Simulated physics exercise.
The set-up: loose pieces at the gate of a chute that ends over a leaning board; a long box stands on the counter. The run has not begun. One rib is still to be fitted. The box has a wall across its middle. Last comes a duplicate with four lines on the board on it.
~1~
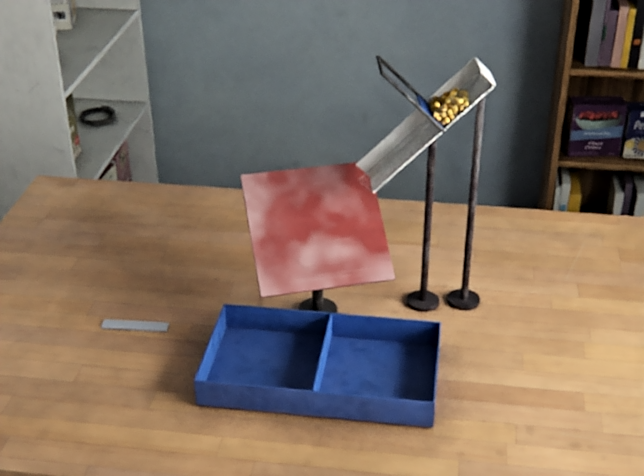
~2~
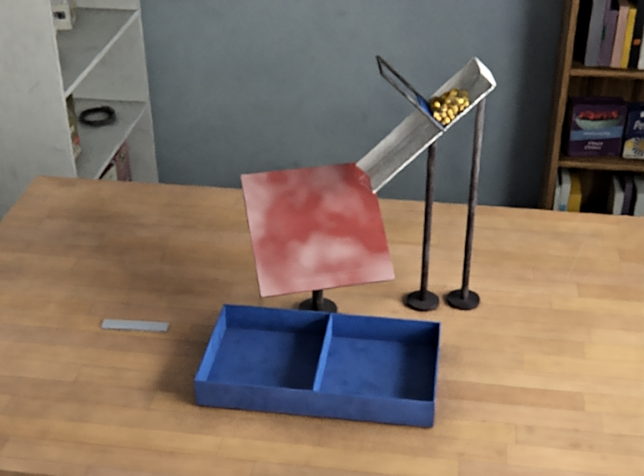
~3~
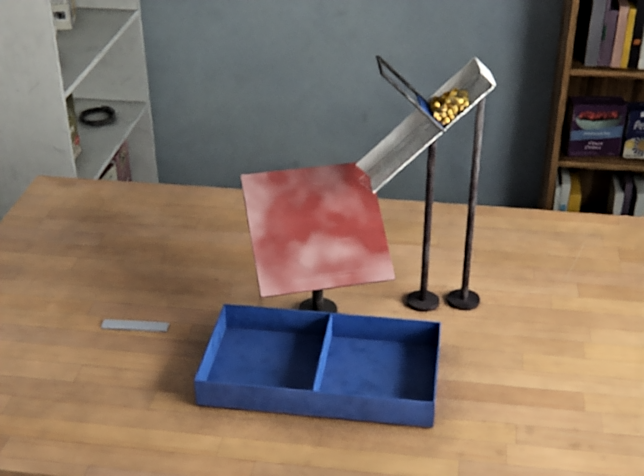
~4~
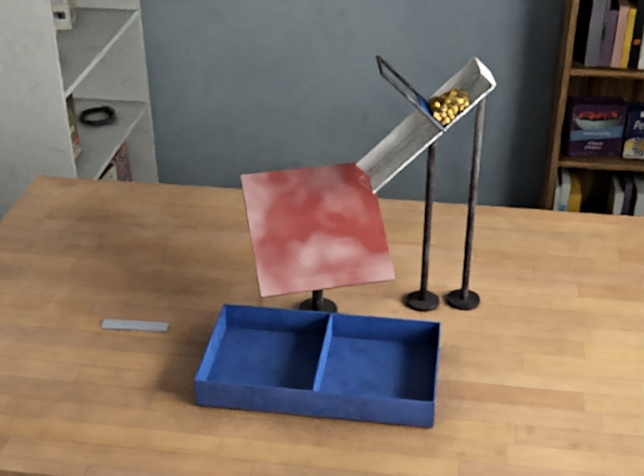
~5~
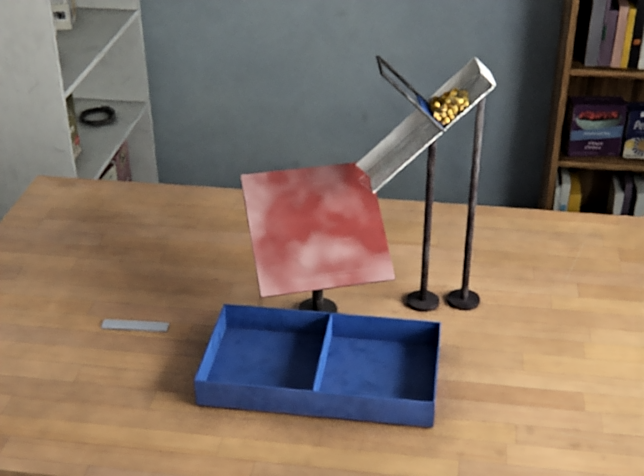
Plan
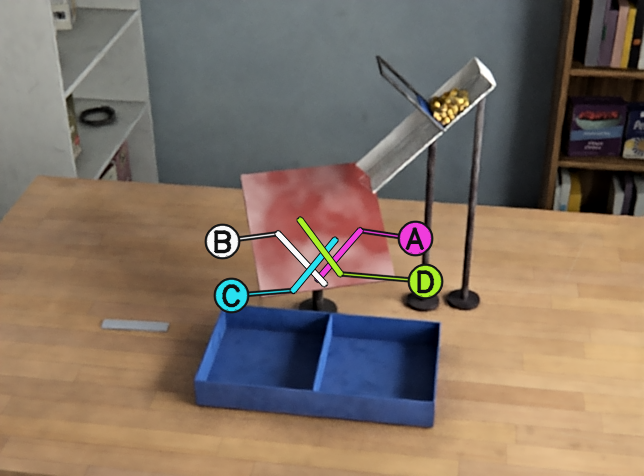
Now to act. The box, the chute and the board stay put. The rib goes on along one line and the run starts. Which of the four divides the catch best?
The answer is line C.
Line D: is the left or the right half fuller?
More lands on the right.
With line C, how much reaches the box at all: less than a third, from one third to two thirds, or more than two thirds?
It is more than two thirds.
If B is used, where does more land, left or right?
Right.
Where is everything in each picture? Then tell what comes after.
In the first frame, load behind the gate near (447, 104), puffed corn balls; lip of the chute near (372, 185), sloping fairly steeply.
In the second frame, middle of the board near (317, 226), tilted fairly steeply; middle of its low edge near (329, 288); of its high edge near (306, 168).
In the third frame, front corners of the box near (195, 380) and (434, 403); front end of its middle wall near (313, 391); gate still shut near (422, 105).
In the fourth frame, middle of the load near (447, 104); lip near (372, 185).
In the fifth frame, middle of the load near (447, 104); lip near (372, 185).
On the marked copy, line A from (360, 230) to (318, 279); line B from (278, 233) to (324, 283); line C from (334, 240) to (293, 290); line D from (300, 219) to (340, 273).
For line A, of what is caught, the whole lot in the left half, none at all in the right.
For line B, of what is caught, only a few in the left half, all but a few in the right.
For line C, of what is caught, close to two thirds in the left half, close to a third in the right.
For line D, of what is caught, only a few in the left half, all but a few in the right.
